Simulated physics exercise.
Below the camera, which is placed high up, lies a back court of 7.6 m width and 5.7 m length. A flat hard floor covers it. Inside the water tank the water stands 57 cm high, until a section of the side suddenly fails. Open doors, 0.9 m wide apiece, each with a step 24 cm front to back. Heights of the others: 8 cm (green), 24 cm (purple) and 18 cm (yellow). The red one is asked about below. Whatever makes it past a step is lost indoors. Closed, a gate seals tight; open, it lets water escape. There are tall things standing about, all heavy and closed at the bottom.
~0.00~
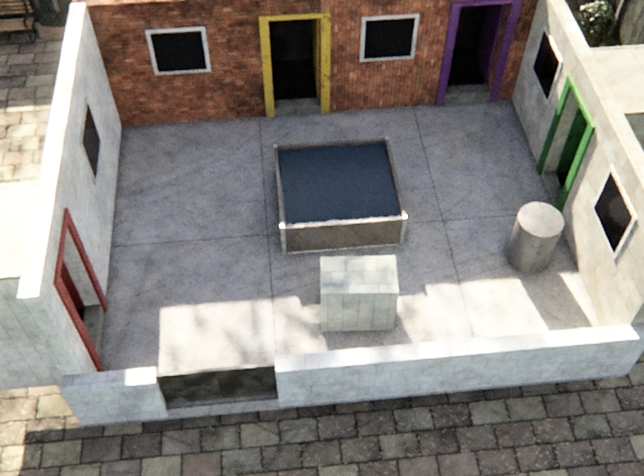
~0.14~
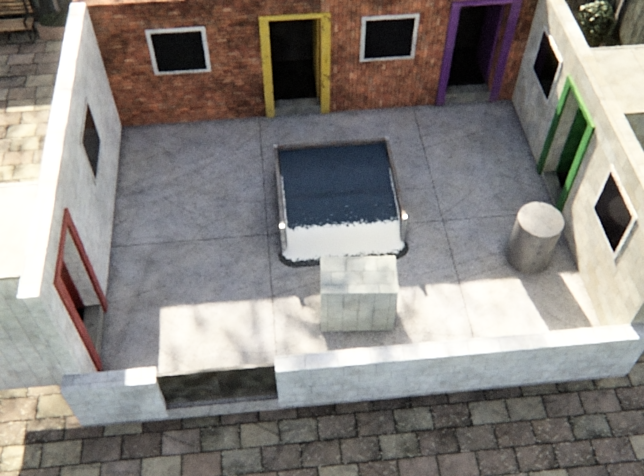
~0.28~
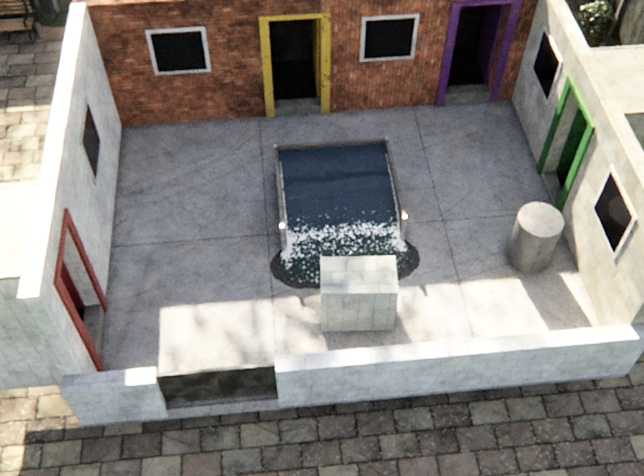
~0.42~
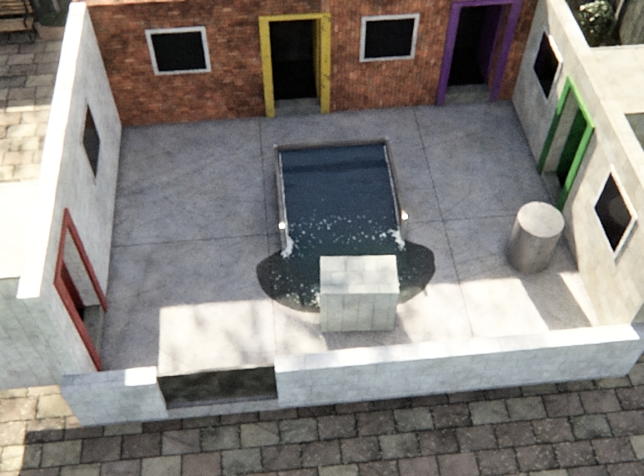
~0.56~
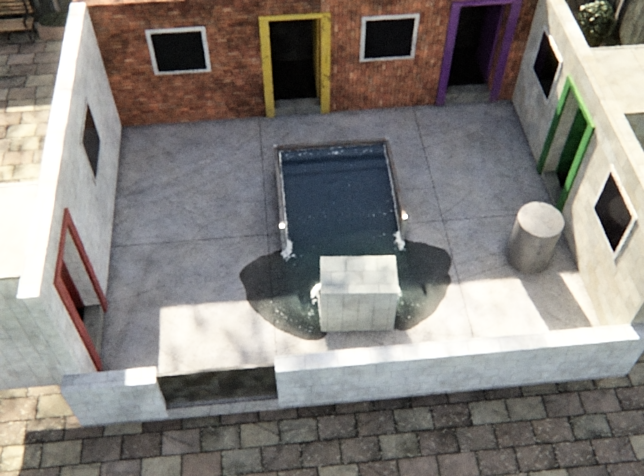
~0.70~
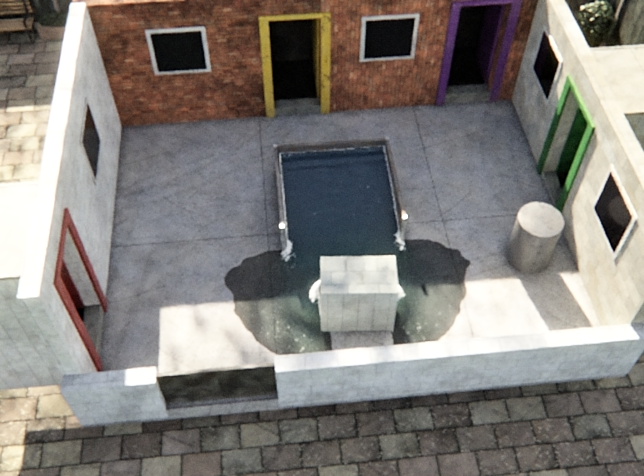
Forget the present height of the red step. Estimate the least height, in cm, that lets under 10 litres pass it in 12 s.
I would say 16 cm.
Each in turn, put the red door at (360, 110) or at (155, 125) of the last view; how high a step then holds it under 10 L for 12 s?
Roughly 5.0 cm, then roughly 6.5 cm.
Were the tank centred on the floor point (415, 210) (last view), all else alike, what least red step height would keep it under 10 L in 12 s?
In that case about 10.0 cm.
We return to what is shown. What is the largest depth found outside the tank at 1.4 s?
Max depth: Around 40 cm.
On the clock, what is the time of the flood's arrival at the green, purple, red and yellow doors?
Green 3.2 s, purple 5.0 s, red 2.4 s, yellow 7.0 s.
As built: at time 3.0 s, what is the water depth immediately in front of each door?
Green door 0 cm, purple door 0 cm, red door 20 cm, yellow door 0 cm.
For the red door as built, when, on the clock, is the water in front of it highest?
Around 2.8 s, give or take.
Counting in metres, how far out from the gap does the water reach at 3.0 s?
About 4.6 metres out.
After 1.4 s water covers 20 % of the floor, deepest (40 cm) near (335, 295); it has not reached the red door.
After 3.0 s water covers 45 % of the floor, deepest (28 cm) near (97, 400); 20 cm at the red door, 0 litres in over its 24 cm step.
After 12.0 s water covers 100 % of the floor, deepest (8 cm) near (337, 163); 5 cm at the red door, 0 litres in over its 24 cm step.
At the red door as built, the water arrived by 2.4 s and peaked near 20 cm at 2.8 s.
Run again over the same 12 s with other heights there, 23 litres in over 13 cm, 6 litres over 17.5 cm. The limit of 10 litres is kept from about 16 cm up.
